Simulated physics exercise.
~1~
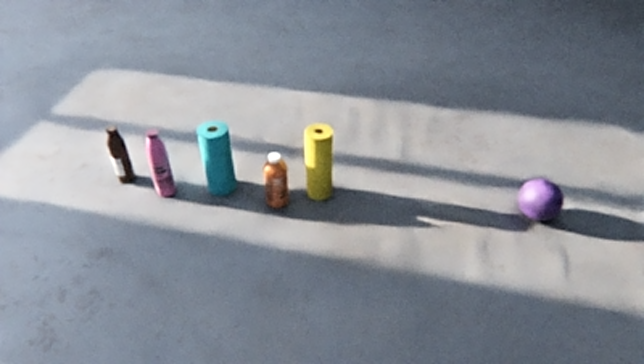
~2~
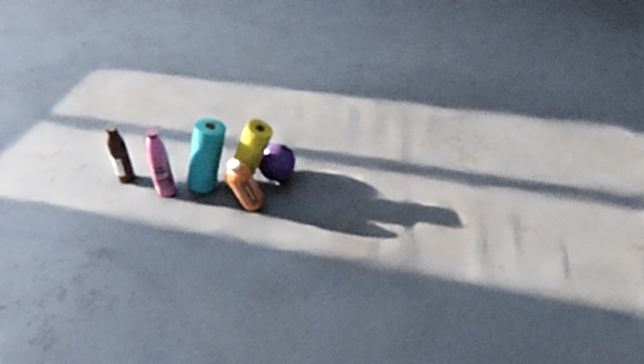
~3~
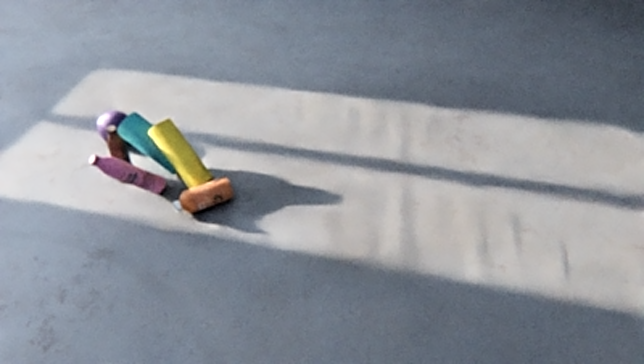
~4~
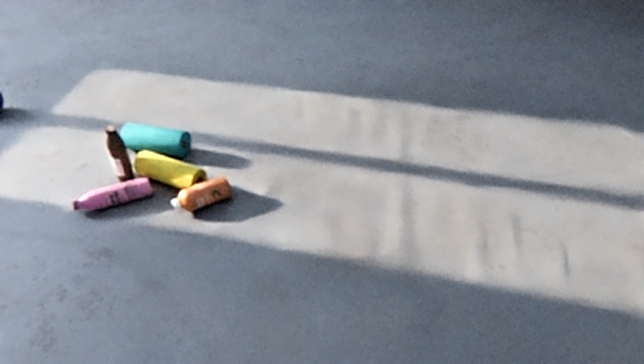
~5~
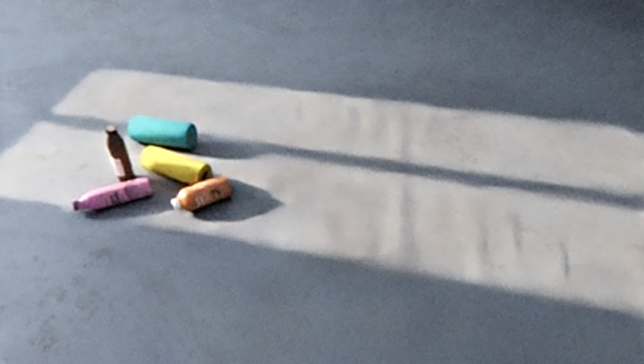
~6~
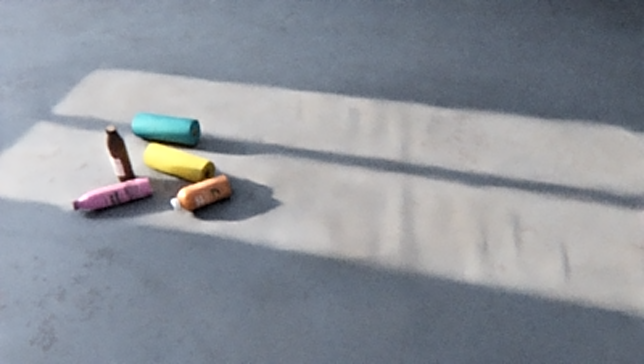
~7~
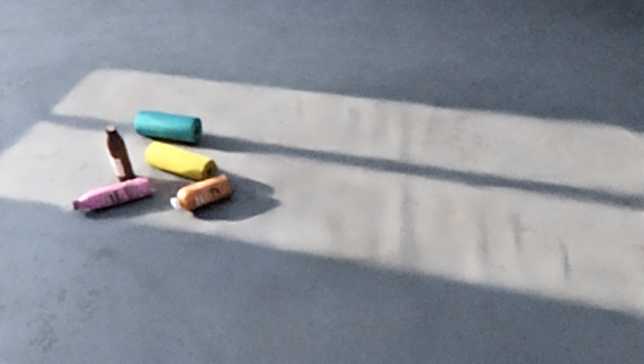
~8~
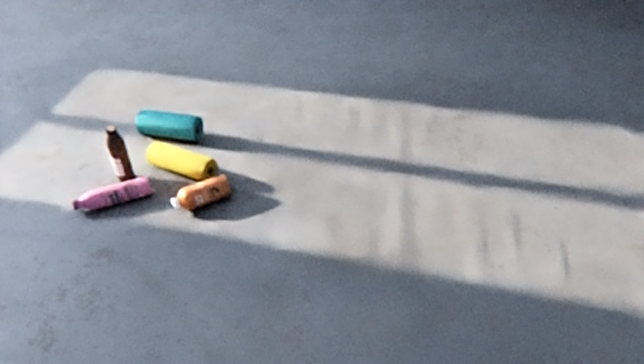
At first, a brown bottle, a pink bottle, a turquoise roll, an orange bottle and a yellow roll stand in a loose row on a sunlit grey floor, with a purple ball off to the right. The ball rolls left and reaches the yellow roll and orange bottle, which tilt over. It carries on through the group as the turquoise roll and pink bottle topple too, then leaves at the left edge. The turquoise and yellow rolls roll slightly to the right and settle. Four objects end lying on their sides, while the brown bottle still stands.
